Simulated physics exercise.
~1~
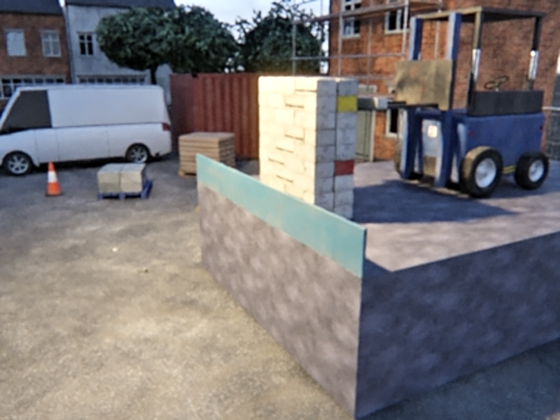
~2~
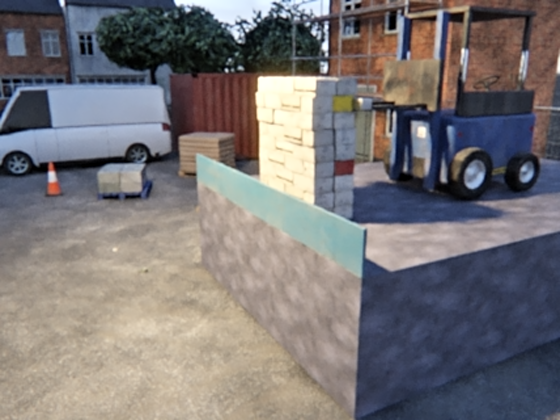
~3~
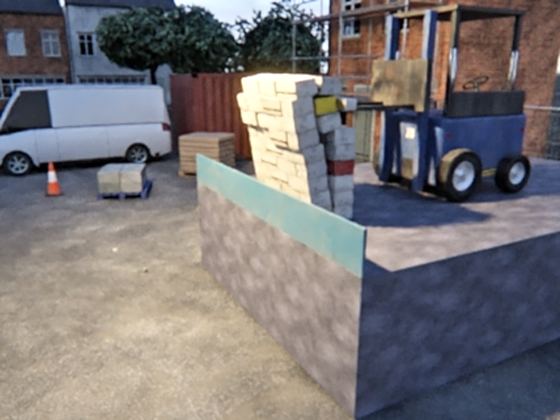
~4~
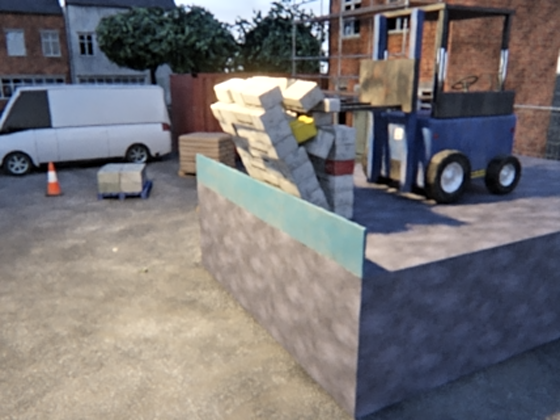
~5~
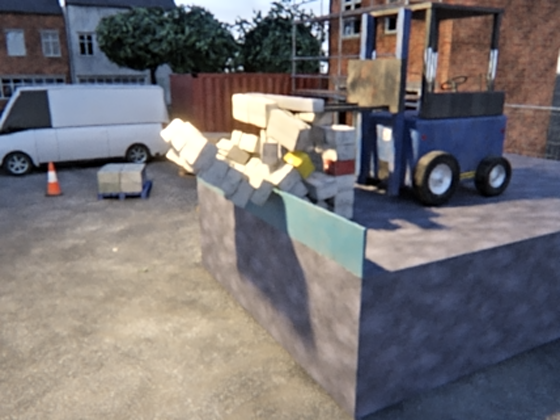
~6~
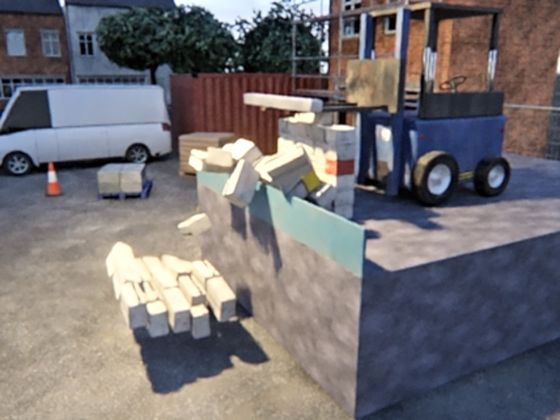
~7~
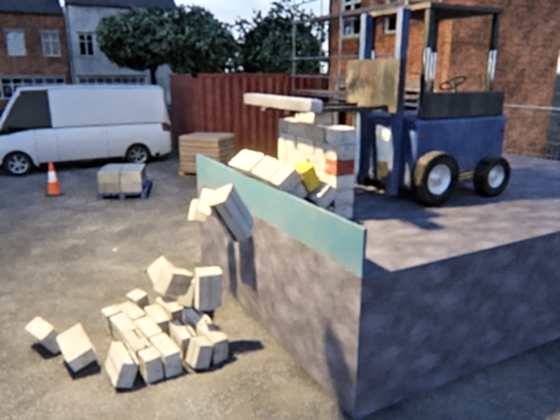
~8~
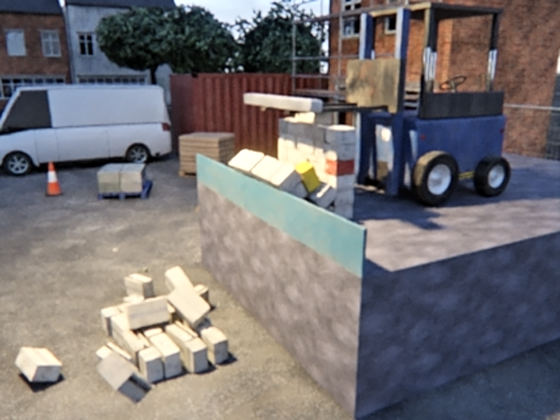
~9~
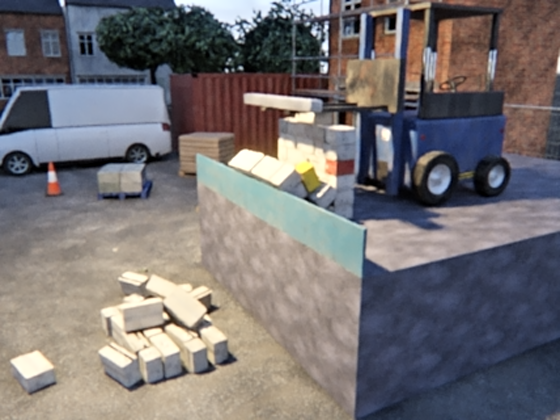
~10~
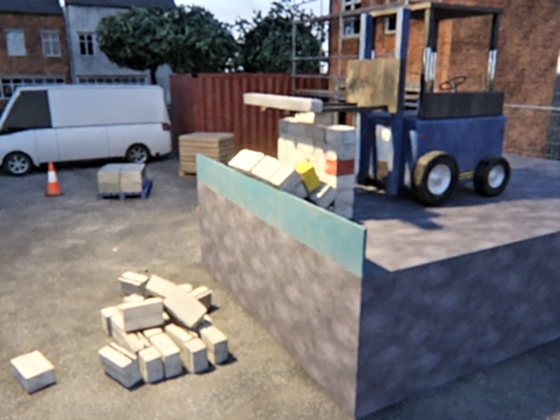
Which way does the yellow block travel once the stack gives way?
The yellow block moves down, tipping over as it drops, and comes to rest among the blocks still on the platform behind the low board.
A blue lift truck drives left and pushes a beam into a stack of pale blocks on a platform; the upper part leans and topples over the low board, leaving a heap on the ground while the red block and others stay above.
